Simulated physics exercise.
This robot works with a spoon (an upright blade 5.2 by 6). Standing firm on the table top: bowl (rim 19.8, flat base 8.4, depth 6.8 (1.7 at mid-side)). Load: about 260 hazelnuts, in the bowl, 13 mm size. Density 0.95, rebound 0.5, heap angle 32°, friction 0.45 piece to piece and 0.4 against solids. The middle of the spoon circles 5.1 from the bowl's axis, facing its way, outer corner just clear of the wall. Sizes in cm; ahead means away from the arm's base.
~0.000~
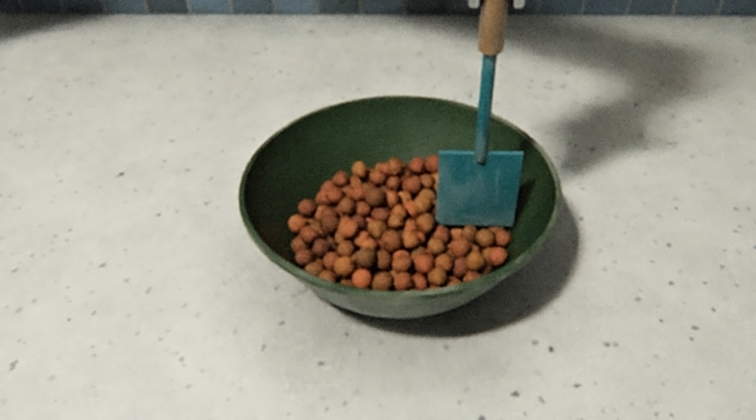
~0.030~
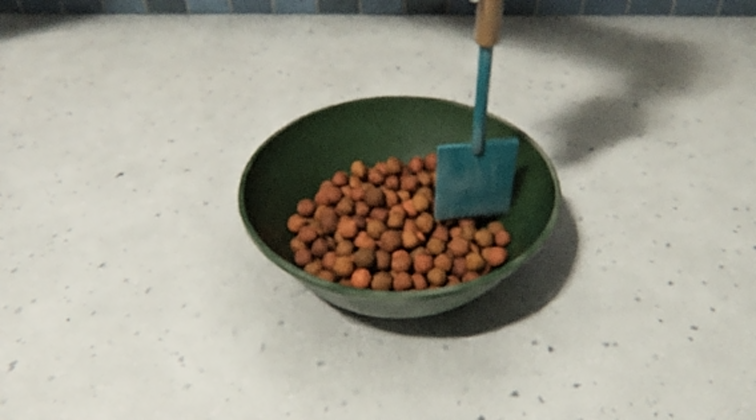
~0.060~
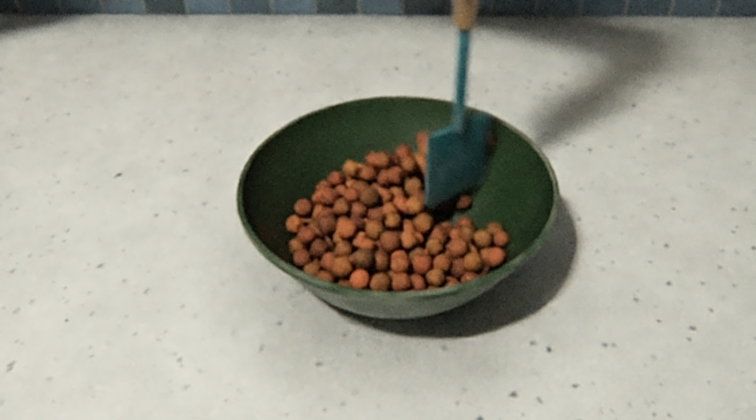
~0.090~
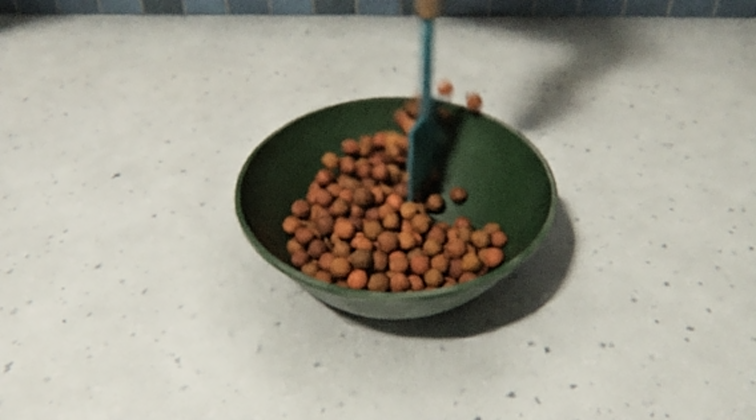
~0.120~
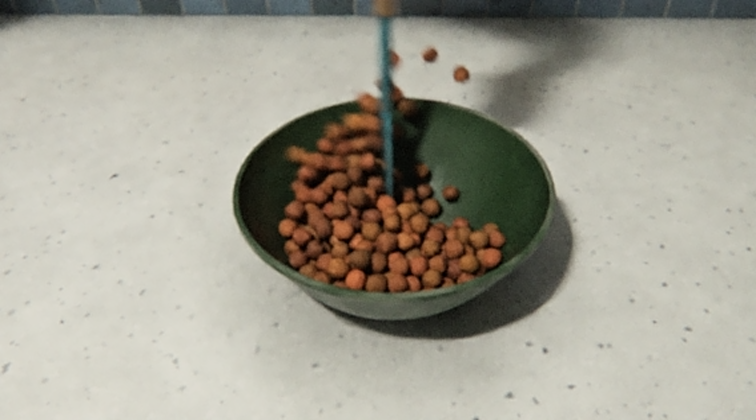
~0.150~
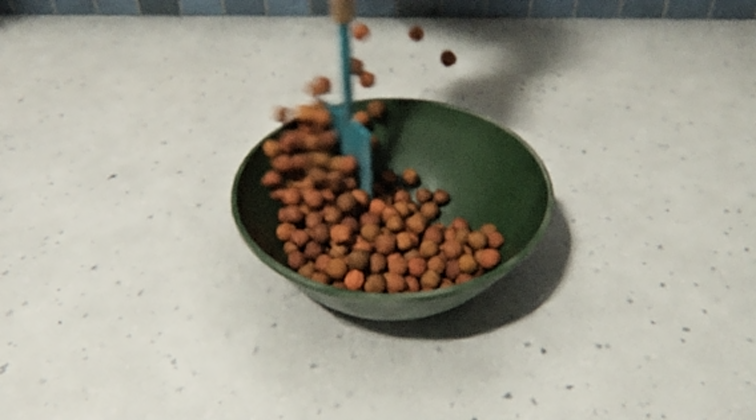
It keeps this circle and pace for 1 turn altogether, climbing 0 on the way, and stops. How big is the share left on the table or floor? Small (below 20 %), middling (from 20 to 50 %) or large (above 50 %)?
Share on the table or floor: Middling (from 20 to 50 %).
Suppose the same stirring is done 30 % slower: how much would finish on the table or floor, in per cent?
It would be near 15 per cent.
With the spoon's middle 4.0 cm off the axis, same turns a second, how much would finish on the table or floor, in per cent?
In that case some 35 per cent.
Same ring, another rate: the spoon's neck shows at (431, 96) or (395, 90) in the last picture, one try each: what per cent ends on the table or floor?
Some 5 and 15 per cent.
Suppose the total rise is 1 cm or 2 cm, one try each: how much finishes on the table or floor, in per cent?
Some 25 and 15 per cent.
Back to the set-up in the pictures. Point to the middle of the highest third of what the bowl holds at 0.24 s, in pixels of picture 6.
Near (329, 251).
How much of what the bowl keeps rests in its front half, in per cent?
Some 35 per cent.
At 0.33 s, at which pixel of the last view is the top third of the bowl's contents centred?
Near (463, 254).
After 0.24 s, 212° round, highest piece 11 above the table; 233 in the bowl, 22 in flight or on the tool.
After 0.33 s, 298° round, highest piece 11 above the table; 209 in the bowl, 15 on the table or floor, 31 in flight or on the tool.
After 0.57 s, 0° round, highest piece 6 above the table; 180 in the bowl, 74 on the table or floor, 1 in flight or on the tool.
After 1.27 s, 0° round, highest piece 5 above the table; 180 in the bowl, 75 on the table or floor.
In the end, 180 in the bowl, 75 on the table or floor. That is 29 % on the table or floor.
